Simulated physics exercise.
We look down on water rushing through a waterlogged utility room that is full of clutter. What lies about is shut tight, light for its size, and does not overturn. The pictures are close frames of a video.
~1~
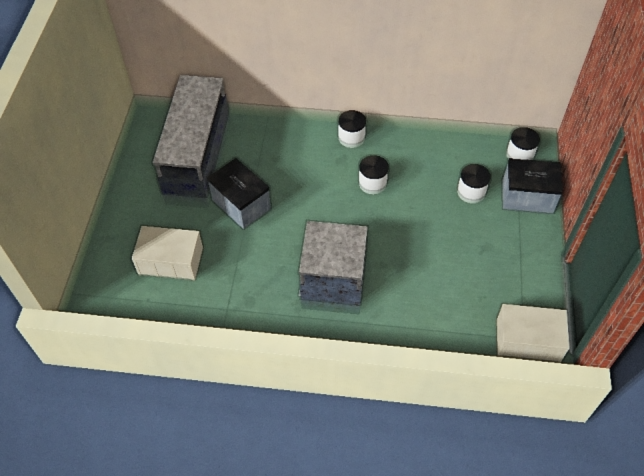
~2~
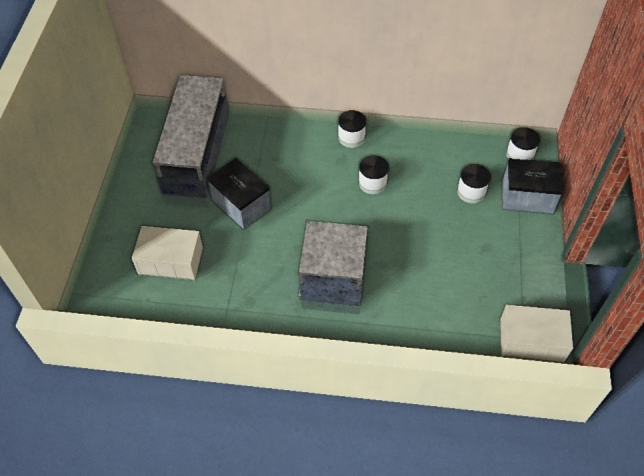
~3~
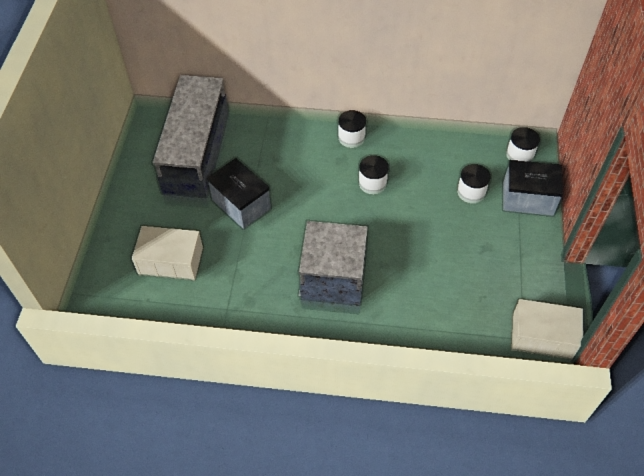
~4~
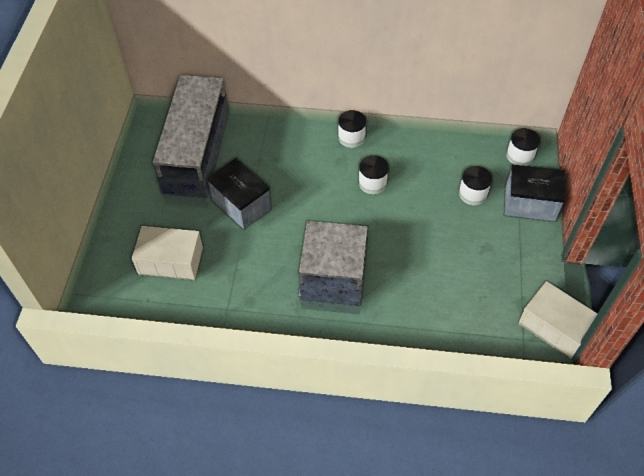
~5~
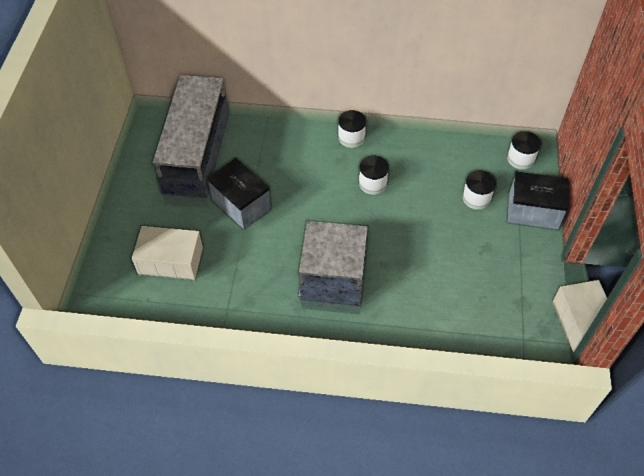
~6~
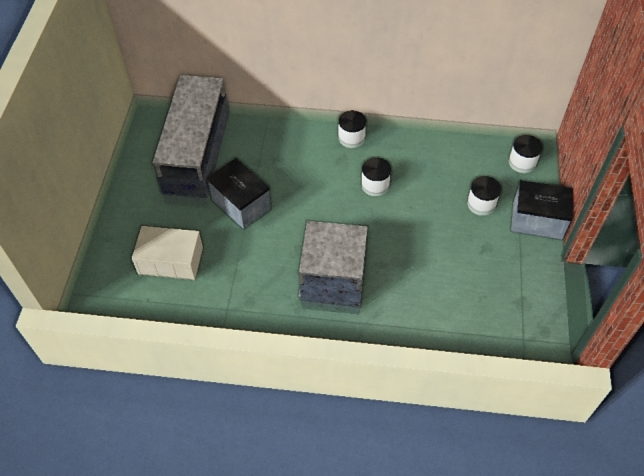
A pale box slides right, turns and leaves through the doorway as nearby objects drift slightly.
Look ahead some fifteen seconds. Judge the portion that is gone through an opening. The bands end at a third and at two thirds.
Share: From one to two thirds.
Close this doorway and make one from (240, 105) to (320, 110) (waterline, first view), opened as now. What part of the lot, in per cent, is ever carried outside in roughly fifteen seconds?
Near 40 in a hundred.
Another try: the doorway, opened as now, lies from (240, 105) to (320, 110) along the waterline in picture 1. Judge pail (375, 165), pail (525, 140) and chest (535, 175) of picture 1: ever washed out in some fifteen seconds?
In turn: Gone, no, no.
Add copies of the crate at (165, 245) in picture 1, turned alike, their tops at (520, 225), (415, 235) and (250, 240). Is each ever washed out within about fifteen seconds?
In turn: Through, out, stays.
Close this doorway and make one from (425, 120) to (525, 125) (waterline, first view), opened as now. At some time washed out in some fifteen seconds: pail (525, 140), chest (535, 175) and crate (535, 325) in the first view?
As listed: Gone, out, inside.
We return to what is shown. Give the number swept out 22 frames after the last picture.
It comes to 5.
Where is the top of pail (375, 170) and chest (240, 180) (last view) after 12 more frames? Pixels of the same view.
Close to (469, 208) and (302, 168).
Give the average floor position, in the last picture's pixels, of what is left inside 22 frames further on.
At about (342, 212).
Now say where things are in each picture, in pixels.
A chest at (536, 175), afloat; a pail at (476, 175), afloat; 0 of 8 have shifted, in the first picture.
A chest at (536, 175), afloat; a pail at (476, 175) floats; 0 of 8 have shifted, in the second picture.
A chest at (536, 177), afloat; a pail at (476, 175), afloat; 1 of 8 have shifted, in the third picture.
A chest at (538, 182) floats, close to its start; a pail at (477, 177) floats; 2 of 8 have shifted, in the fourth picture.
A chest at (542, 190), afloat, close to its start; a pail at (481, 182) floats, close to its start; 3 of 8 have shifted, in the fifth picture.
A chest at (546, 199) floats, a stride from its start; a pail at (486, 188) floats, close to its start; 4 of 8 have shifted, in the sixth picture.
A moment on, 1 of 8 are out; 7 afloat.
Next, 3 of 8 are out; 5 afloat.
Later, 5 of 8 are out; 3 afloat.
In the end, 5 of 8 are out; 3 afloat.
